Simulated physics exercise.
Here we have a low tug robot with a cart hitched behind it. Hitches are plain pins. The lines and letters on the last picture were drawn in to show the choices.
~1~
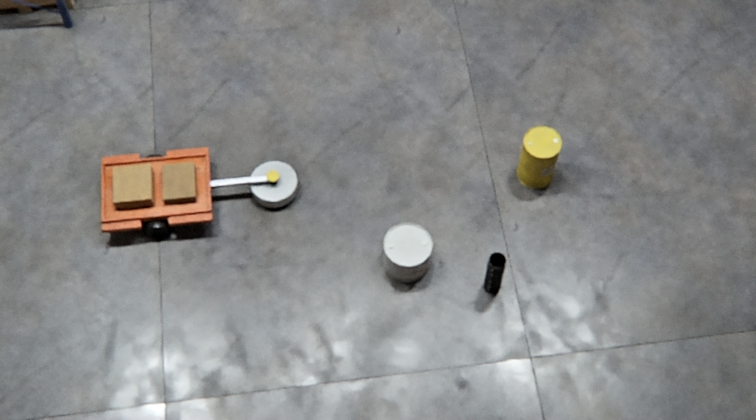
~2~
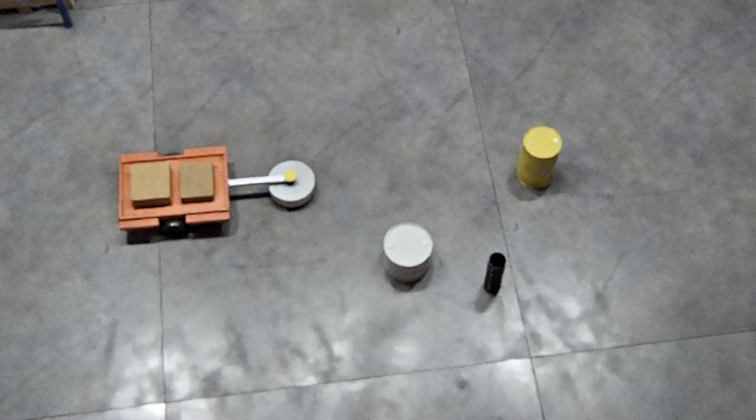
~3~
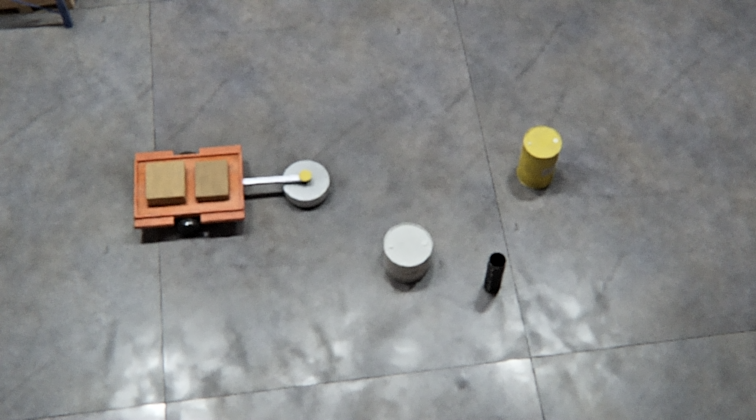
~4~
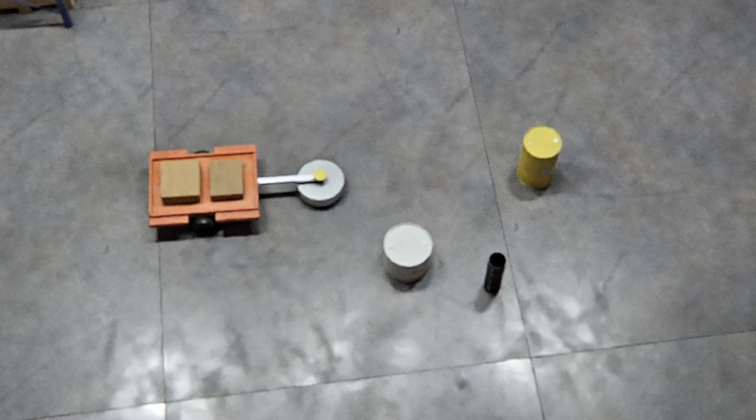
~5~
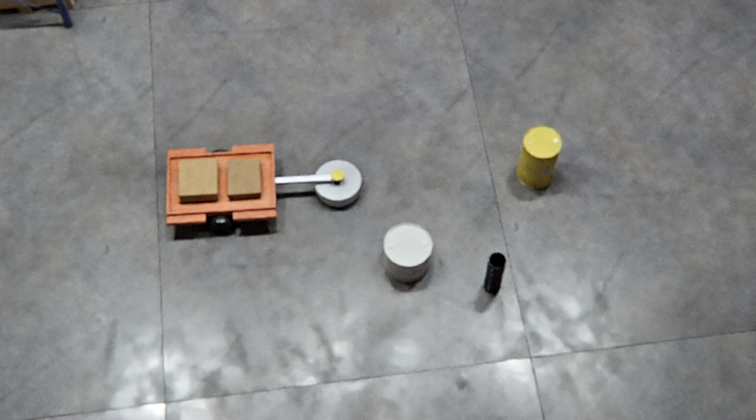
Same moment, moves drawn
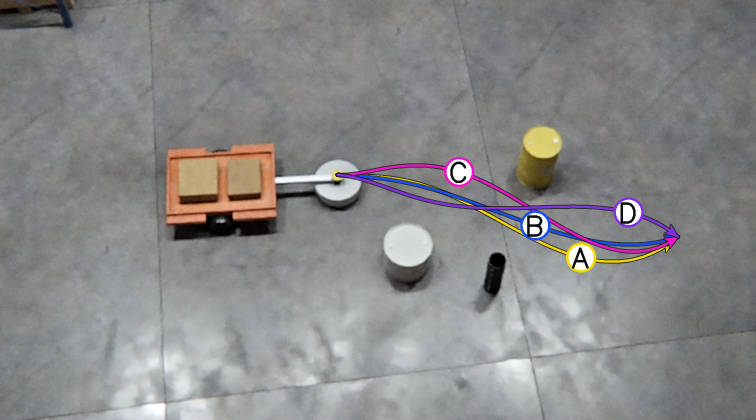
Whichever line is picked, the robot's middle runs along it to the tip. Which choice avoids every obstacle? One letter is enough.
Everything gets past on C.
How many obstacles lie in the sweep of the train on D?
Two.
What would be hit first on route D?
First the white tub.
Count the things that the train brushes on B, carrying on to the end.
One.
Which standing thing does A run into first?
The white tub.
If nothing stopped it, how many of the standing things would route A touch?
It touches two.
On the copy, A from (338, 175) via (505, 224) to (674, 240); B from (338, 175) via (510, 216) to (678, 237); C from (338, 175) via (507, 194) to (678, 237); D from (338, 175) via (512, 208) to (678, 237).
On C. First, robot (461, 180), cart (346, 174).
Then, robot (571, 240), cart (461, 196).
Finally, robot (675, 243), cart (558, 224); nothing has been touched.
By contrast, A meets the white tub and black post; B meets the white tub; D meets the white tub and yellow drum.
